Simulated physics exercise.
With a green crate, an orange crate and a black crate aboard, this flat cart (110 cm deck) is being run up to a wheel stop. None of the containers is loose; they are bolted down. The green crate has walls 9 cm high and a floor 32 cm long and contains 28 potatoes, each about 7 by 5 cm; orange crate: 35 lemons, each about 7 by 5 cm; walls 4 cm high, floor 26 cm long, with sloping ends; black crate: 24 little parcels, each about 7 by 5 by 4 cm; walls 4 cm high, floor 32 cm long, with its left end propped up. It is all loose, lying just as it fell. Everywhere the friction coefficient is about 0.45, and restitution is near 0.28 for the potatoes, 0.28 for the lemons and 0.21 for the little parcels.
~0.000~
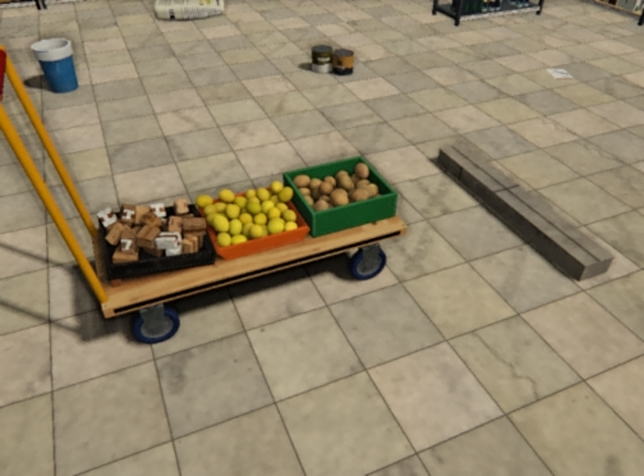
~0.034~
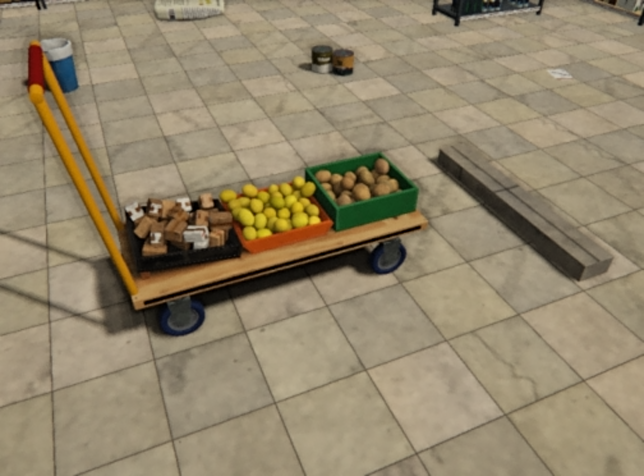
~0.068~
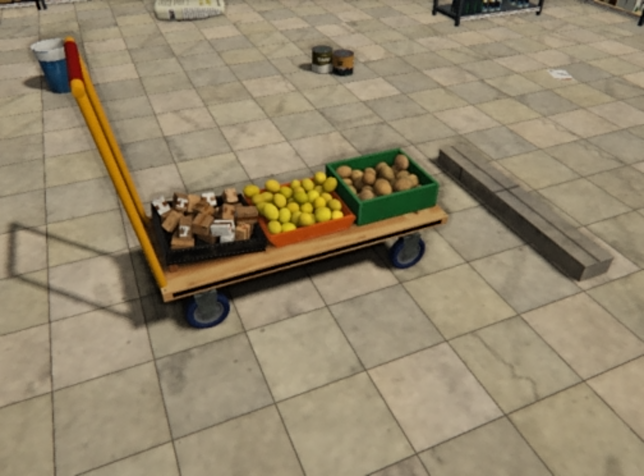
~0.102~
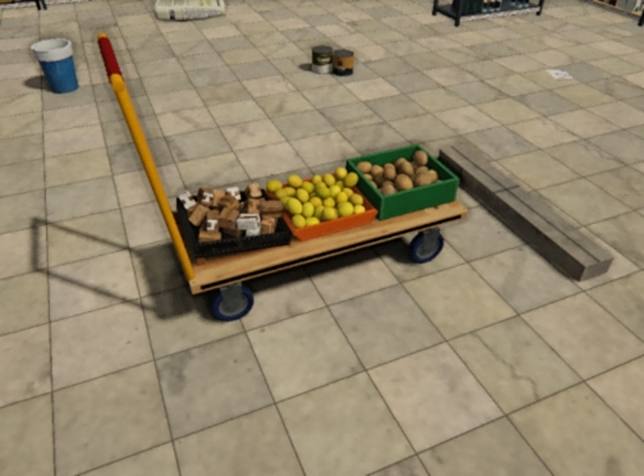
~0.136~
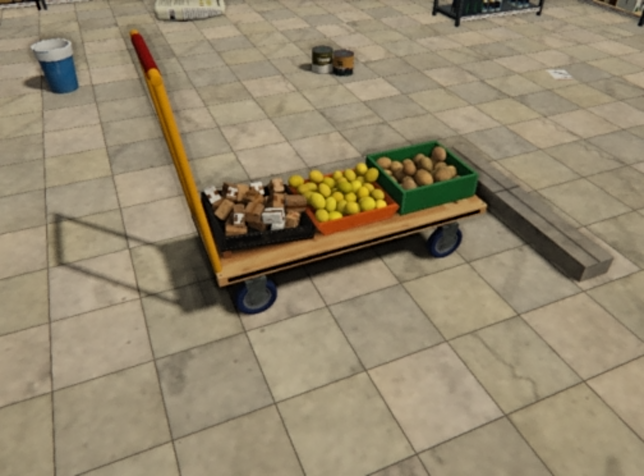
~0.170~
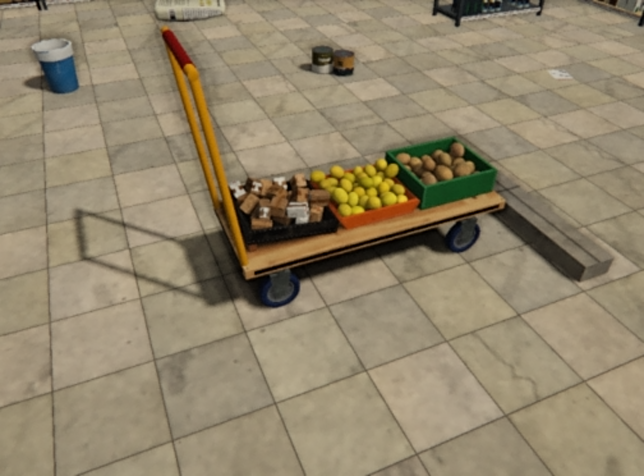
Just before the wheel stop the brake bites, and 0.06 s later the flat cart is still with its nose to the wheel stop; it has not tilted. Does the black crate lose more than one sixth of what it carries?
Most likely the spillage is greater than a sixth of the load.
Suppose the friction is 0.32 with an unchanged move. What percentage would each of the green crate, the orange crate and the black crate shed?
You'd see green crate shed 0 percent, orange crate shed 20 percent, and black crate shed 50 percent.
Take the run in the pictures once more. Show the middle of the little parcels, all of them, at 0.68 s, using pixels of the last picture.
They're centred near (355, 191).
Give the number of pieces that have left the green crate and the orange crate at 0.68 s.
Estimated count: Green crate around 1, orange crate around 5.
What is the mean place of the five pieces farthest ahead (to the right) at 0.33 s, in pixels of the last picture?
They are centred near (516, 151).
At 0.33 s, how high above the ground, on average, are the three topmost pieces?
Height, averaged: Around 44 cm.
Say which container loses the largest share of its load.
Answer: The black crate.
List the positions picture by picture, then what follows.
In the first picture (we follow the rim corner now nearest the camera), black crate at (111, 265); orange crate at (220, 249); 71 cm still to roll; nothing out yet.
Black crate at (141, 258); orange crate at (246, 243); 62 cm still to roll, in the second picture.
Black crate at (170, 251); orange crate at (271, 236); 53 cm still to roll, in the third picture.
Black crate at (198, 244); orange crate at (296, 230); 43 cm still to roll, in the fourth picture.
Black crate at (226, 237); orange crate at (319, 224); 34 cm still to roll, in the fifth picture.
Black crate at (252, 231); orange crate at (343, 219); 25 cm still to roll; nothing out yet, in the sixth picture.
After 0.23 s, braking starts.
After 0.33 s, 0 of 28 out of the green crate, 1 of 35 out of the orange crate and 2 of 24 out of the black crate.
After 0.45 s, 0 of 28 out of the green crate, 3 of 35 out of the orange crate and 7 of 24 out of the black crate.
After 0.68 s, 1 of 28 out of the green crate, 5 of 35 out of the orange crate and 8 of 24 out of the black crate.
Final count (at 1.19 s), 1 of 28 out of the green crate, 5 of 35 out of the orange crate and 9 of 24 out of the black crate. Asked share, 9 of 24, 38 per cent.
